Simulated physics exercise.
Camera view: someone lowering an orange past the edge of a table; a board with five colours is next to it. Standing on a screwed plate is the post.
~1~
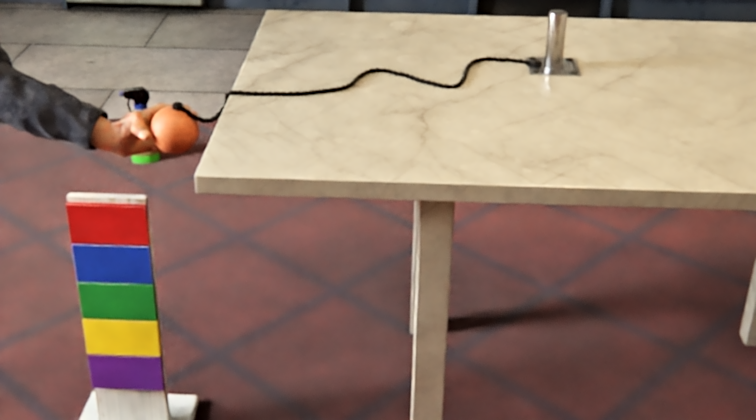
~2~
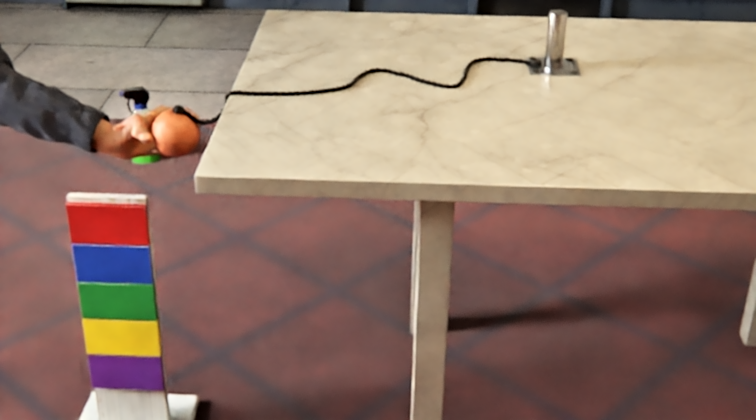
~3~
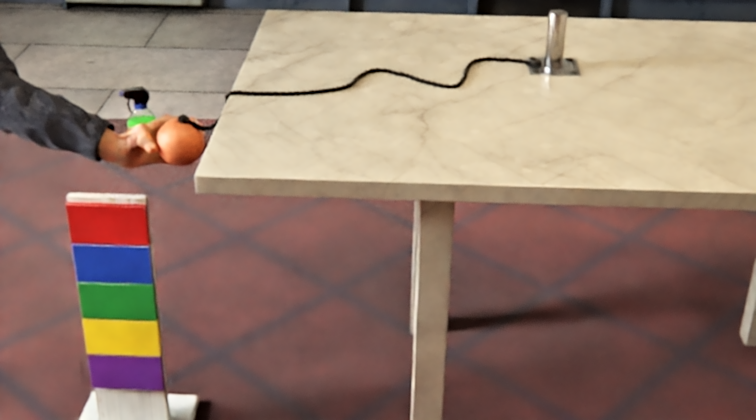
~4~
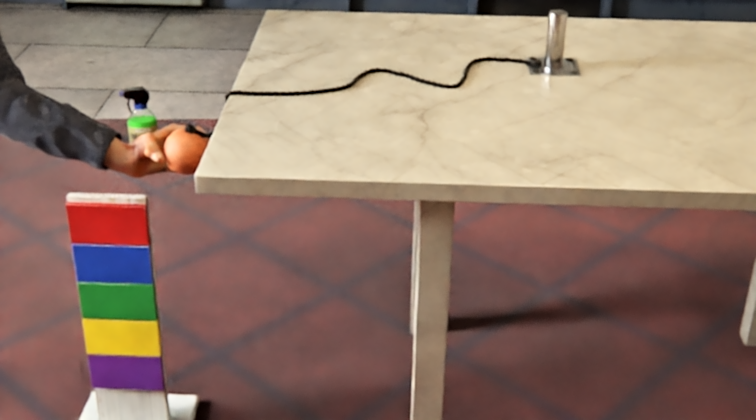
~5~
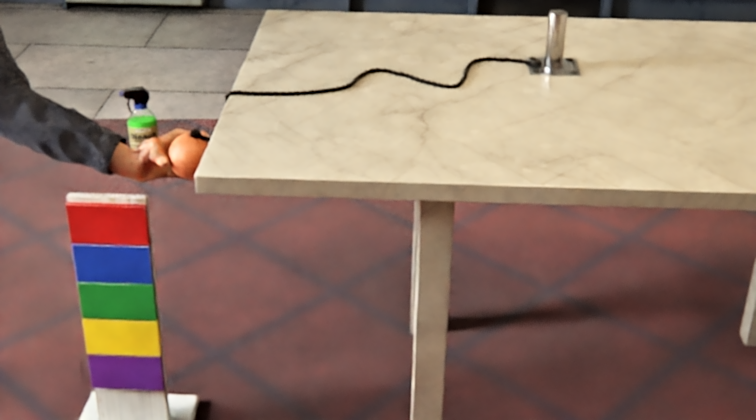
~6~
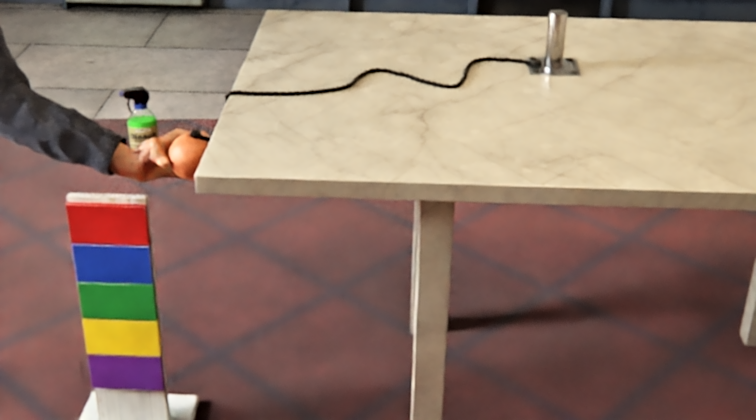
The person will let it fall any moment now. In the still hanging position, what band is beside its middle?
Its centre hangs level with the blue band.
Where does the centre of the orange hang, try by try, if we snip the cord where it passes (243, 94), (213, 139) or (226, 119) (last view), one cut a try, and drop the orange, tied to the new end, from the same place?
I'd expect it near (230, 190) on the first try, near (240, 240) on the second and near (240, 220) on the third.
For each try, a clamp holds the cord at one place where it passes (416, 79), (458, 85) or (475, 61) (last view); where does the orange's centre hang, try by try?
(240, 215), (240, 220), (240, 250).
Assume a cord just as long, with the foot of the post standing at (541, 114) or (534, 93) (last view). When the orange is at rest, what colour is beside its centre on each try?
In turn, green and then green.
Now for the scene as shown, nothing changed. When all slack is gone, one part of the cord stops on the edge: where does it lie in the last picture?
Roughly (327, 91).
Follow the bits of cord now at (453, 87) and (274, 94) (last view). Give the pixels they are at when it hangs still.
They go to (397, 74) and to (235, 139).
Soon after, orange near (238, 240); level with red.
After that, orange near (253, 256); level with blue.
In the end, orange near (239, 260); level with blue. At blue.
